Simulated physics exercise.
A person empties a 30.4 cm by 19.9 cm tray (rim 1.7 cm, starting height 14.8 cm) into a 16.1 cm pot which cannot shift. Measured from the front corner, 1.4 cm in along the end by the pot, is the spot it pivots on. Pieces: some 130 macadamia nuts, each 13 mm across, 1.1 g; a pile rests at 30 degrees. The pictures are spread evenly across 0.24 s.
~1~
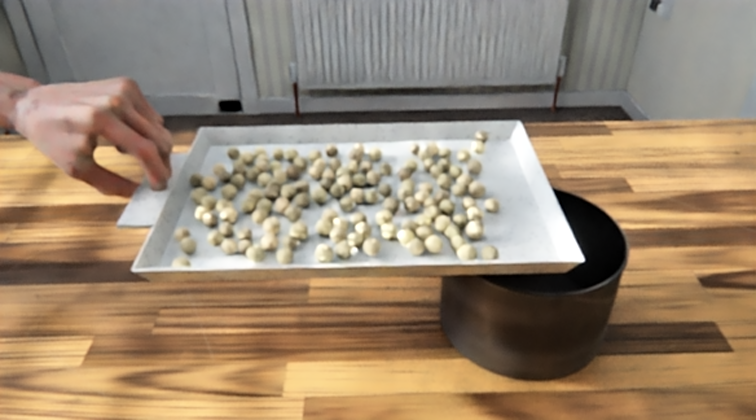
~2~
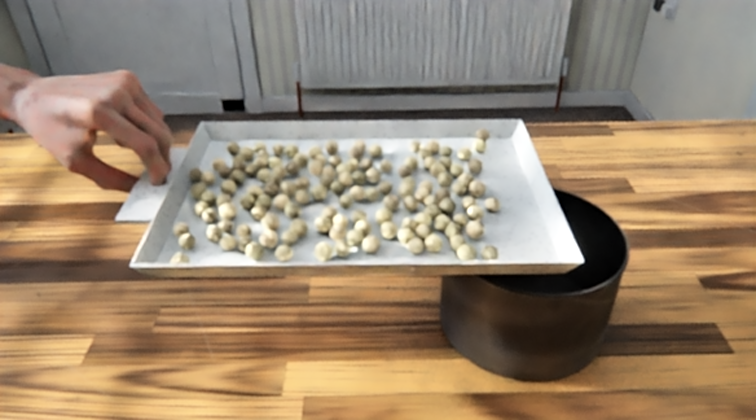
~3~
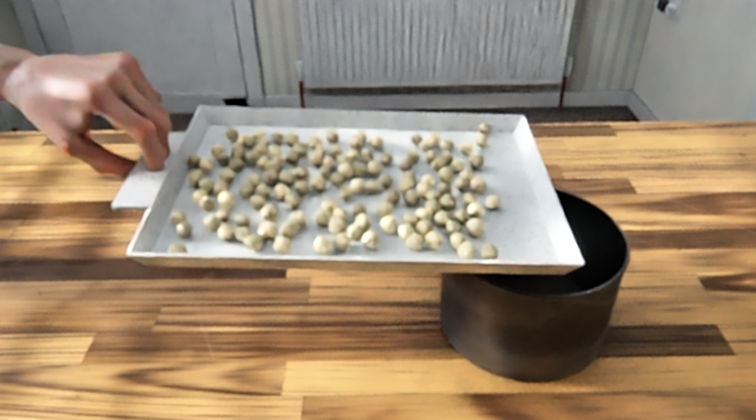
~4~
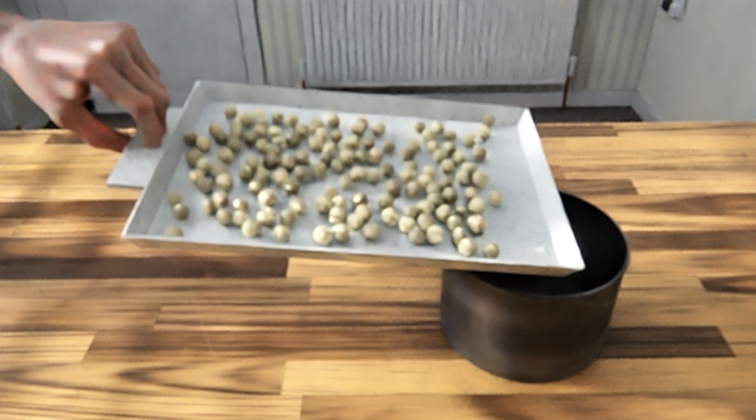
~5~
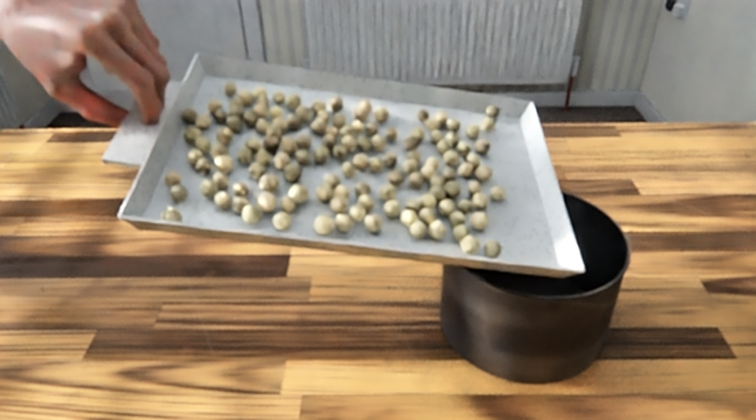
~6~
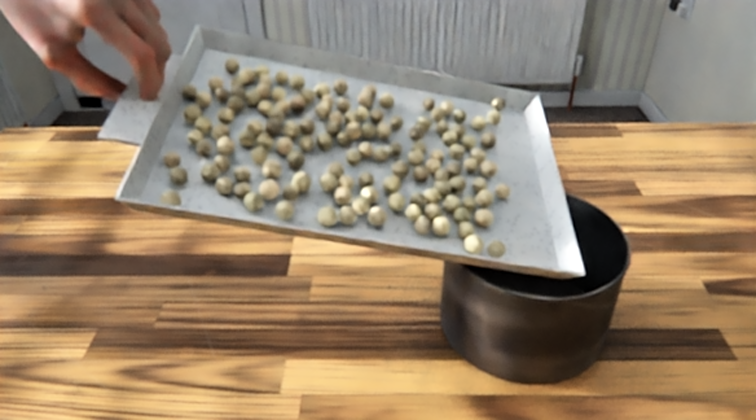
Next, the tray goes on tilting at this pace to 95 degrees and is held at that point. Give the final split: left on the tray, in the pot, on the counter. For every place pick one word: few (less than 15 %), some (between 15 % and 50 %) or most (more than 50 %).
Left on the tray gets few, pot gets few, counter gets most.
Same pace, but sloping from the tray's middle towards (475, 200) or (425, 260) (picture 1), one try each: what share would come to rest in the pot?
Near 60 and 0 percent, in that order.
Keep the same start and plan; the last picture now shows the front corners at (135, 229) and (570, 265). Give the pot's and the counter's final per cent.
You'd end with pot at 0 and counter at 100.
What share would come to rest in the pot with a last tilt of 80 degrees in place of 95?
Result: Close to 0 %.
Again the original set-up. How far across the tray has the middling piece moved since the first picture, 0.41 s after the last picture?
It has moved some 13 cm from its start.
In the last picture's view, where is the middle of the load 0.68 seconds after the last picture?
(608, 406) or thereabouts.
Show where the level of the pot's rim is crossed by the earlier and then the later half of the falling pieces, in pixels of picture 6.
Around (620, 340), then around (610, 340).
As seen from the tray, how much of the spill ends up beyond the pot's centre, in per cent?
Around 80 per cent, give or take.
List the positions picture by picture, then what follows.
In the first picture, tray tilt 0 degrees, front corners at (146, 263) and (570, 253); middle of the pieces at (337, 191); pot at (534, 233).
In the second picture, tray tilt 1 degrees, front corners at (145, 258) and (569, 254); middle of the pieces at (337, 188).
In the third picture, tray tilt 4 degrees, front corners at (142, 247) and (570, 256), lowest corner right front; middle of the pieces at (337, 179).
In the fourth picture, tray tilt 8 degrees, front corners at (138, 228) and (571, 259), lowest corner right front; middle of the pieces at (338, 166).
In the fifth picture, tray tilt 12 degrees, front corners at (135, 210) and (571, 261), lowest corner right front; middle of the pieces at (340, 152).
In the sixth picture, tray tilt 17 degrees, front corners at (132, 191) and (572, 264), lowest corner right front; middle of the pieces at (344, 139); pot at (535, 235).
Then, 0.41 s after the last picture, tilt 55 degrees; the tray holds 90 %, the pot 0 %.
Then, 0.68 s after the last picture, tilt 80 degrees; the tray holds 20 %, the pot 0 %.
Then, 1.05 s after the last picture, tilt 95 degrees; the tray holds 0 %, the pot 0 %.
In the end, tray 0 %, pot 0 %, counter 100 %.
